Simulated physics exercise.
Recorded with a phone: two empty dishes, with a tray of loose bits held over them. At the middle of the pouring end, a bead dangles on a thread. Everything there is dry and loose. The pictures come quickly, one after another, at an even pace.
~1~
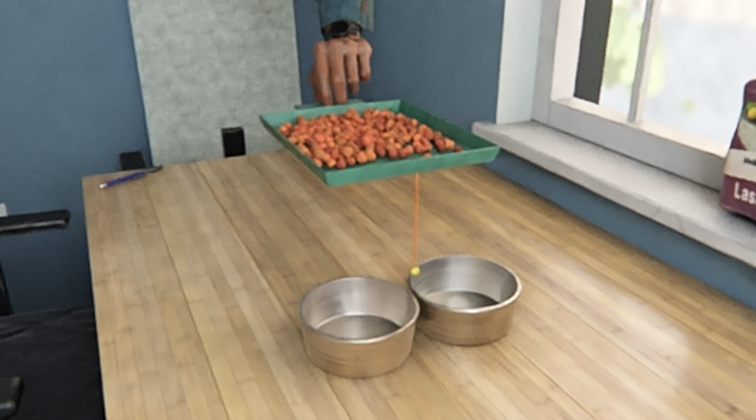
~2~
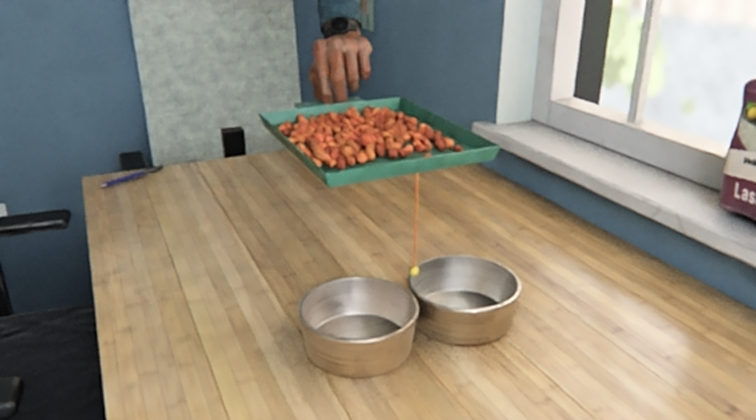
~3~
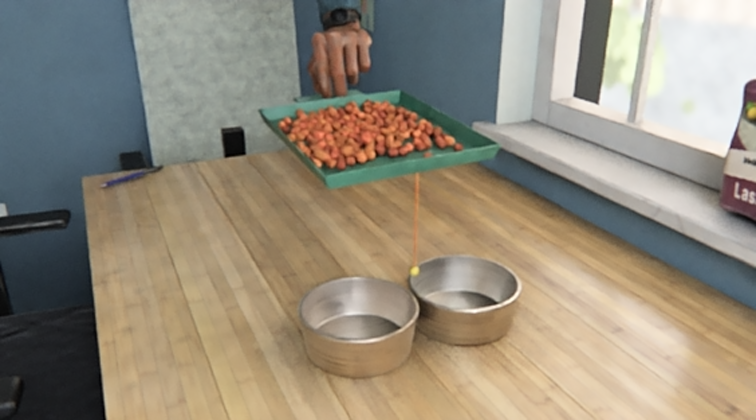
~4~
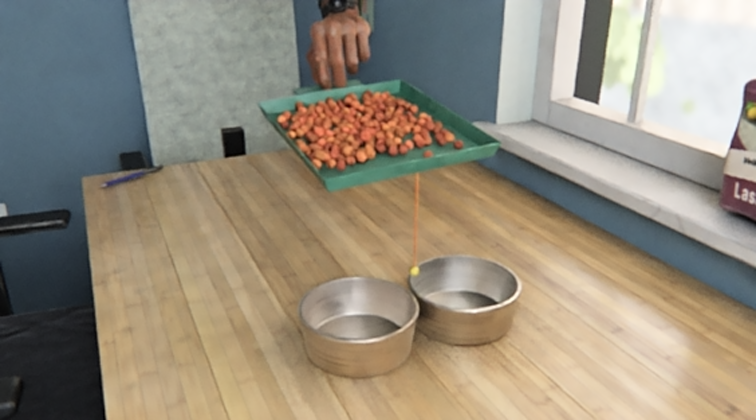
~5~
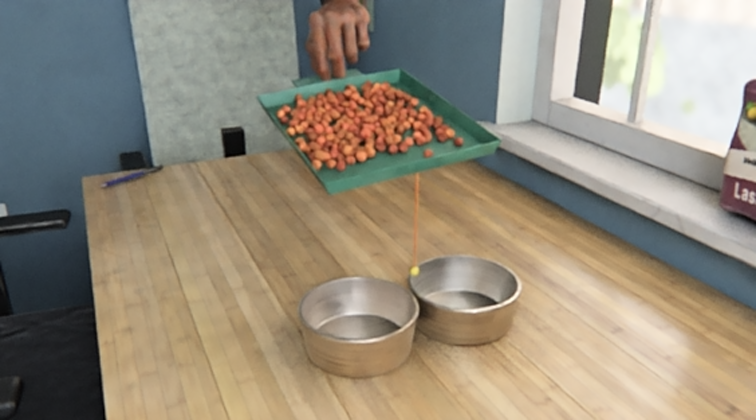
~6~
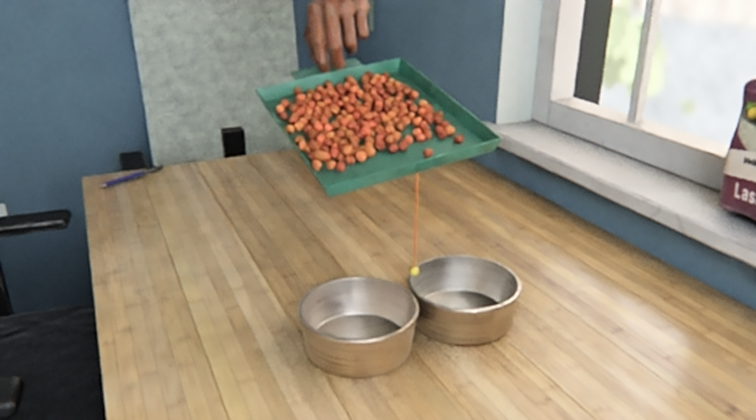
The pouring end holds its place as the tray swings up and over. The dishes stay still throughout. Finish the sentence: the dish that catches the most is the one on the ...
... left.
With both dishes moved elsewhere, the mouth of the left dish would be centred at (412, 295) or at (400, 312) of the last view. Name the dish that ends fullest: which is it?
The first time the left-side one comes out ahead, then the left-side one the second time.
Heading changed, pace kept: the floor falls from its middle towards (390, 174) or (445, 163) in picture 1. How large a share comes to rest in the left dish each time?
Shares: 60 %, then 0 %.
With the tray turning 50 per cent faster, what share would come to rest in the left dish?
Estimate: Some 90%.
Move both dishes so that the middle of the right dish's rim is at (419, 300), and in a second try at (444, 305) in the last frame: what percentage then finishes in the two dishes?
Around 90 percent the first time, around 80 percent the second.
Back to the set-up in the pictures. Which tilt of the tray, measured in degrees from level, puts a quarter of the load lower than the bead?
Close to 85 degrees, I reckon.
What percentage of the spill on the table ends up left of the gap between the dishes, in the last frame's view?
Share on the left: Near 70 %.
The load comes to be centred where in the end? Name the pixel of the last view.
About (353, 337).
Shortly afterwards, tray tipped steeply; all but a few on the tray; only a few in the air.
Next, tray tipped right over; a little on the tray; the bulk in the left dish; a little outside both; a little in the air.
Some moments later, tray tipped past a quarter turn; the bulk in the left dish; a little outside both.
In the end, tray tipped past a quarter turn; the bulk in the left dish; none at all in the right dish; a little outside both.
